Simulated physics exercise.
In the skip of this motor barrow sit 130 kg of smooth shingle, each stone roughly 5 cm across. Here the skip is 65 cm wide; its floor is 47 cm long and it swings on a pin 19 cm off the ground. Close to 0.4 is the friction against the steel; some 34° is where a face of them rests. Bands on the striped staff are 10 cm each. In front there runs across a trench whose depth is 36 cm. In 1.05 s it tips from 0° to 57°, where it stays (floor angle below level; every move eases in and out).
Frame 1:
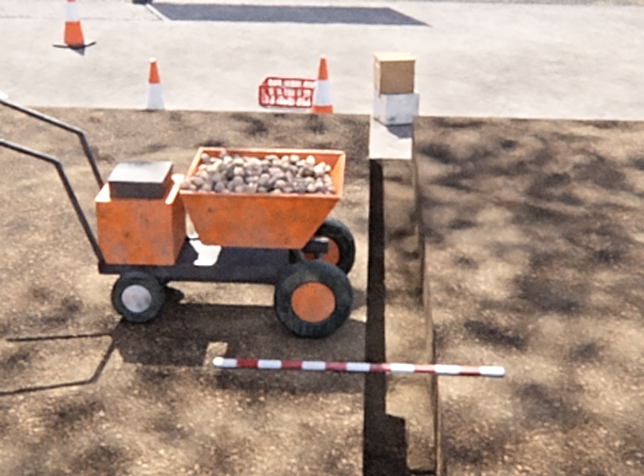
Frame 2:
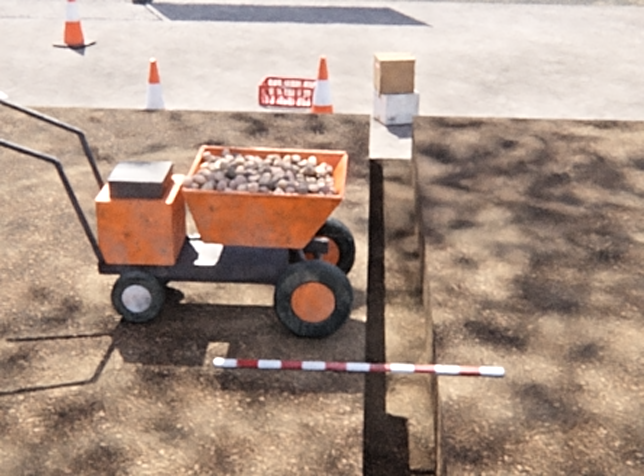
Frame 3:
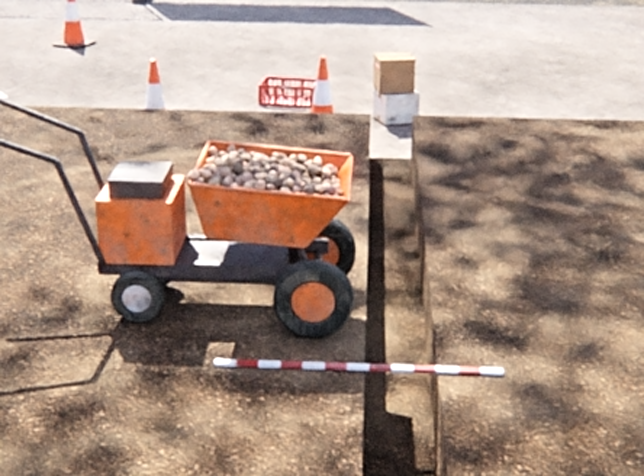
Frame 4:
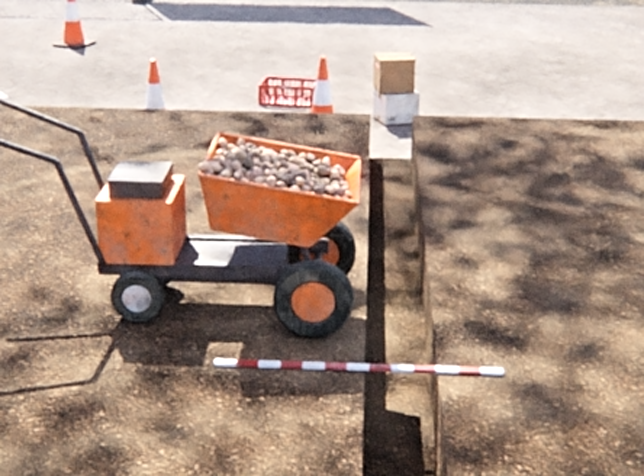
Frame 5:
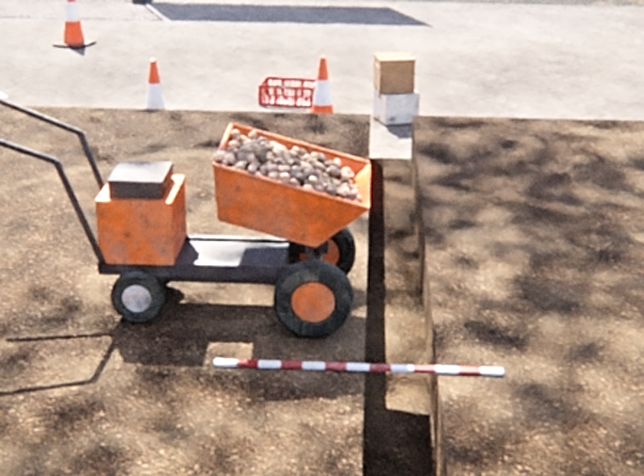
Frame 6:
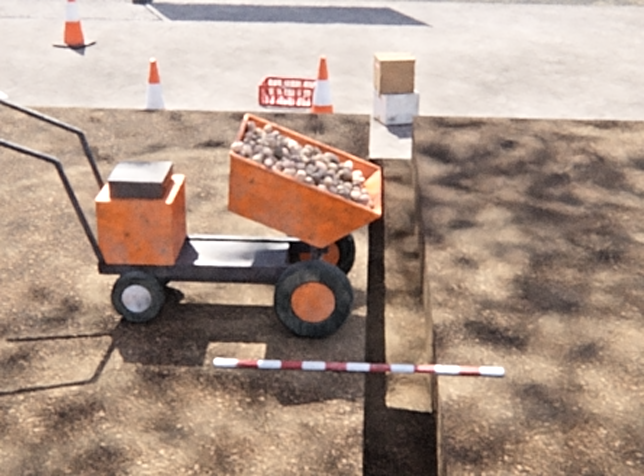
Orange skip of a motor barrow loaded with smooth stones tilting gradually forward to the right beside a narrow trench.
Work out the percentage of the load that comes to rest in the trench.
It works out at about 18 per cent of the load.
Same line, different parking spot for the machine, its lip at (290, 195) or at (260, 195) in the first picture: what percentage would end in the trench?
Roughly 50 in a hundred, then 60 in a hundred.
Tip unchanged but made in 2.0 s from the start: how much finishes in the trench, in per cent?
It would be near 25 percent.
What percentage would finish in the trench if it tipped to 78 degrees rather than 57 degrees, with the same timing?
Then about 15 per cent.
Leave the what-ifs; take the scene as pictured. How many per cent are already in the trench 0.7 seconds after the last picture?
At that moment: Approx. 5 %.
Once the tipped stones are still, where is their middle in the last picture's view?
At about pixel (469, 310) in the last view.
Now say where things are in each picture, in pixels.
The first frame shows lip at (340, 198), floor tilted 0°, highest stones at (253, 167).
In the second frame, the skip is at 1°, its lip at (342, 198); the top of the load is at (242, 164).
In the third frame, the skip is at 4°, its lip at (348, 200); the top of the load is at (234, 160).
In the fourth frame, the skip is at 9°, its lip at (357, 203); the top of the load is at (239, 153).
The fifth frame shows lip at (368, 208), floor tilted 15°, highest stones at (244, 144).
In the sixth frame, the skip is at 22°, its lip at (380, 215); the top of the load is at (257, 136).
Then, 0.4 s after the last picture the floor is at 48°, 100 % in the skip; the foremost stones are at (409, 224).
Then, 0.7 s after the last picture the floor is at 57°, 80 % in the skip, 3 % in the trench, 17 % past the trench; the foremost stones are at (487, 303).
Then, 1.1 s after the last picture the floor is at 57°, 55 % in the skip, 3 % in the trench, 42 % past the trench; the foremost stones are at (580, 307).
Then, 3.0 s after the last picture the floor is at 57°, 35 % in the skip, 18 % in the trench, 47 % past the trench; the foremost stones are past the picture's edge.
